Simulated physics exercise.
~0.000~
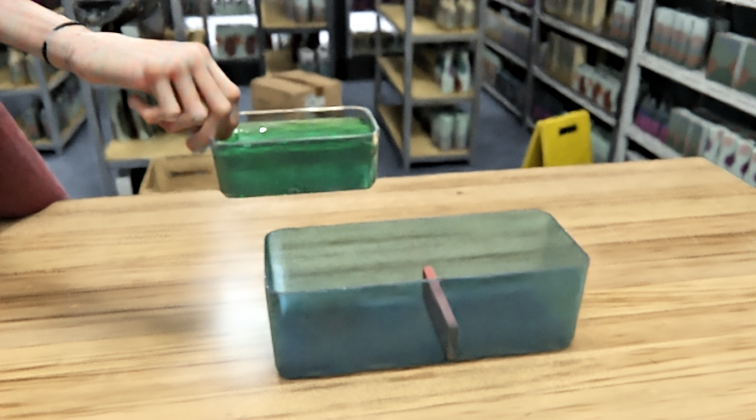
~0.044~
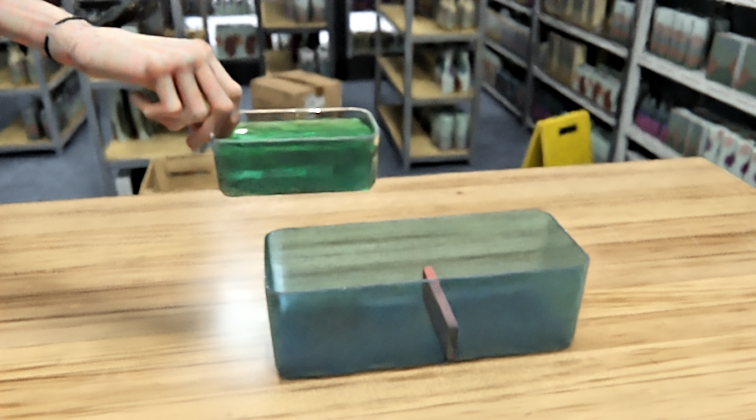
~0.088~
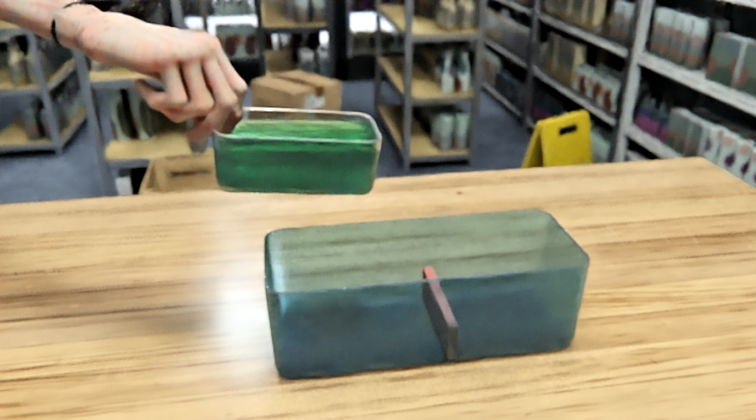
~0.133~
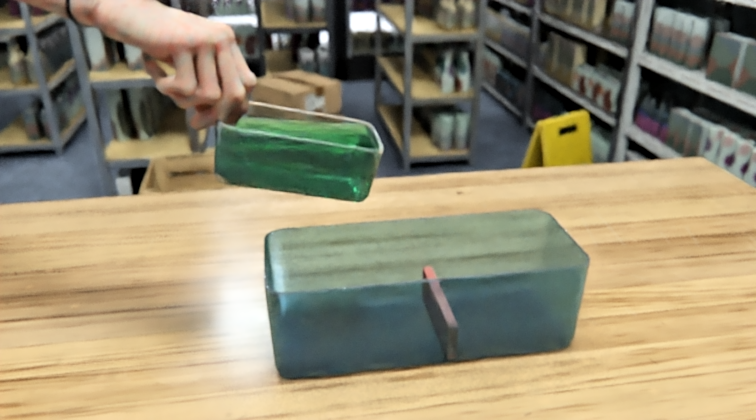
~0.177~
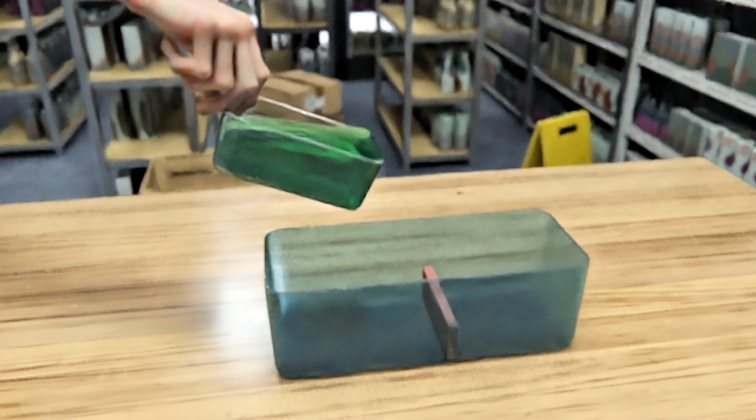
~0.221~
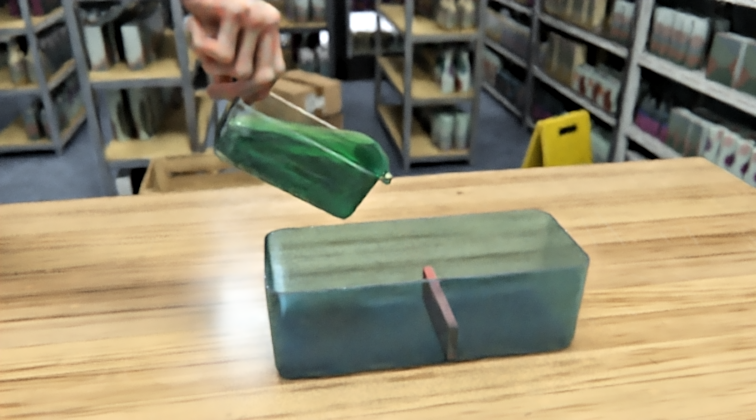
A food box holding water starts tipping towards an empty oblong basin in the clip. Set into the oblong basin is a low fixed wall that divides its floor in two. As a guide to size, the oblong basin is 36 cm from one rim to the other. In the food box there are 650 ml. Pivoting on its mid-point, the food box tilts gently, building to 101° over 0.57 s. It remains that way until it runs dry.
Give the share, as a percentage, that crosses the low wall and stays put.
Around 12 %.
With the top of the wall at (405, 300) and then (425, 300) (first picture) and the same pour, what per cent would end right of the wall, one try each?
One try each: Around 60 percent and then around 45 percent.
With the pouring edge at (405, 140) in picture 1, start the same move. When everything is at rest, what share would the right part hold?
It would then come to around 50 percent.
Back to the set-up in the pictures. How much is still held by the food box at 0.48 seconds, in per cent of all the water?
Around 10 percent.
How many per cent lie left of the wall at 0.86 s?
76 %.
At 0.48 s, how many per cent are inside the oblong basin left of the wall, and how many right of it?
About 50 % left, 6 % right.
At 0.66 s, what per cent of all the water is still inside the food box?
1 per cent or so.
By 0.48 s the tilt is 94° and 10 per cent is still to pour, 49 is left of the wall and 6 right of it.
By 0.66 s the tilt is 101° and 1 per cent is still to pour, 80 is left of the wall and 10 right of it.
By 0.86 s the tilt is 101° and 0 per cent is still to pour, 77 is left of the wall and 12 right of it.
By 1.07 s the tilt is 101° and 0 per cent is still to pour, 77 is left of the wall and 12 right of it.
At rest 77 per cent lies left of the wall, 12 right of it and 10 outside.
